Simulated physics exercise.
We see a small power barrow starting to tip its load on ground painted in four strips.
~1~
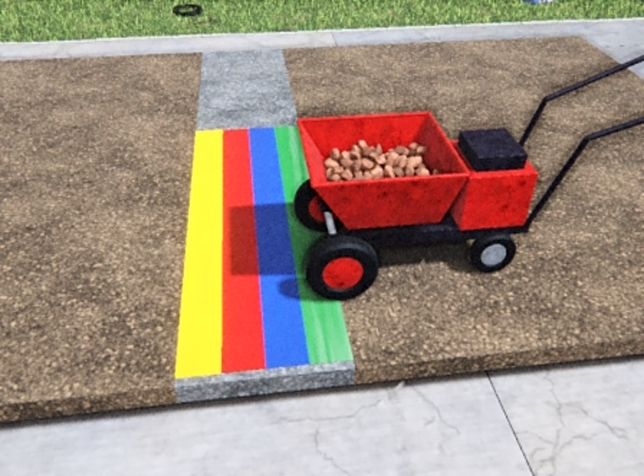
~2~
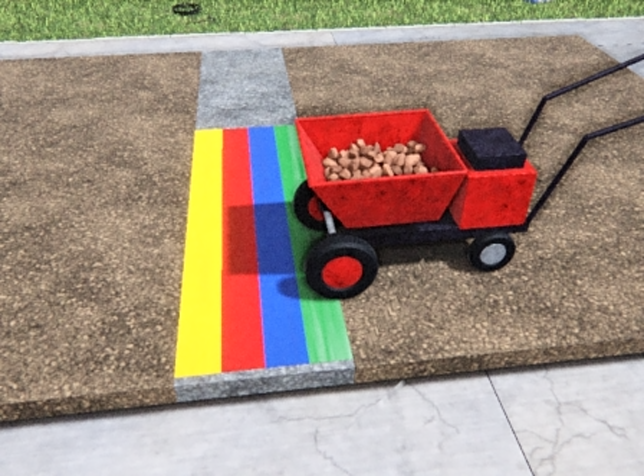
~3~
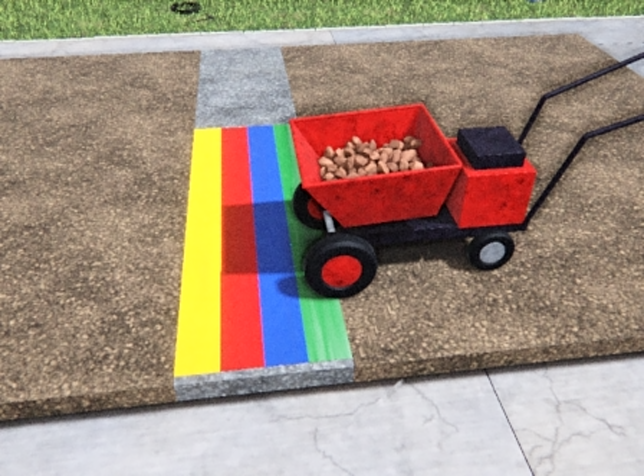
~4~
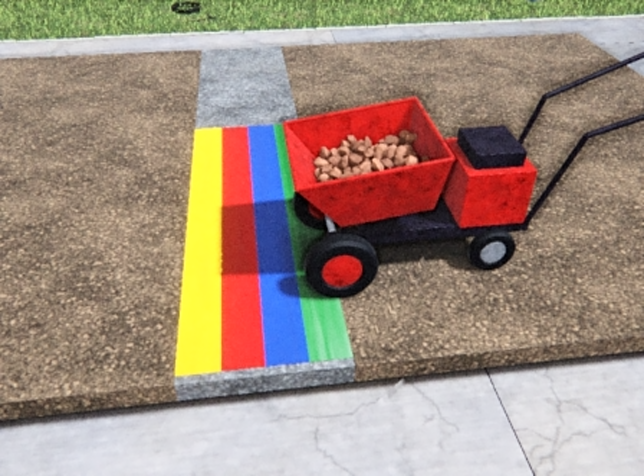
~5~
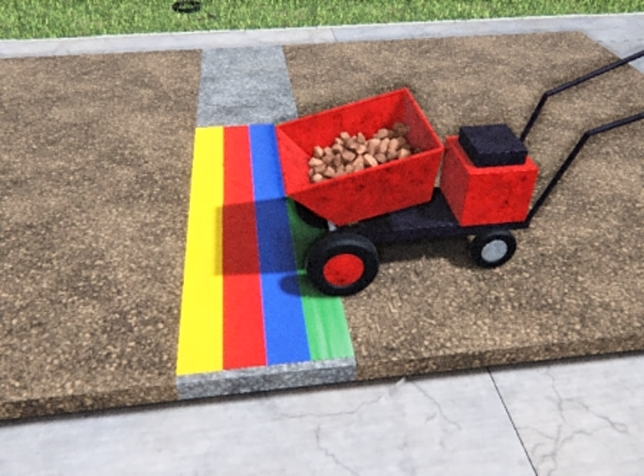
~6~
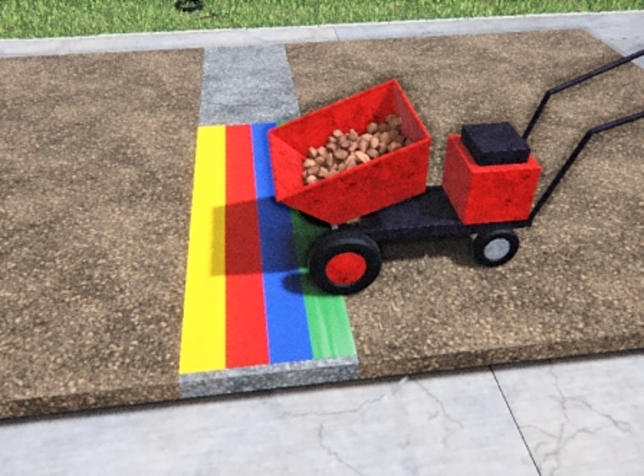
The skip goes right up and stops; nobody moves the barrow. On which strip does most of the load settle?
The heap favours the yellow strip.
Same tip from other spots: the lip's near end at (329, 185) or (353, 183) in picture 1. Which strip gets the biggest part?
At the first place that red strip, at the second the strip in red.
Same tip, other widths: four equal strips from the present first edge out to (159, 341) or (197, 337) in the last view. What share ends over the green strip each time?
Roughly 0 per cent, and 0 per cent.
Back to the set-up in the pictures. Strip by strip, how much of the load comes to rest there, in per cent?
In per cent, green strip 0, blue strip 0, red strip 25 and yellow strip 40.
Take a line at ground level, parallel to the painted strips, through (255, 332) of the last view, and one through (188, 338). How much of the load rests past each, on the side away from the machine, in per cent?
In turn 80 and 20 in a hundred.
Shortly afterwards, skip tipped steeply; the whole lot in the skip.
Next, skip tipped right over; all but a few in the skip; only a few over the red strip; only a few over the yellow strip.
Some moments later, skip tipped right over; near a third in the skip; a little over the red strip; near a third over the yellow strip; near a quarter off the paint.
In the end, skip tipped right over; a little in the skip; none at all over the green strip; only a few over the blue strip; near a quarter over the red strip; near a third over the yellow strip; near a quarter off the paint.
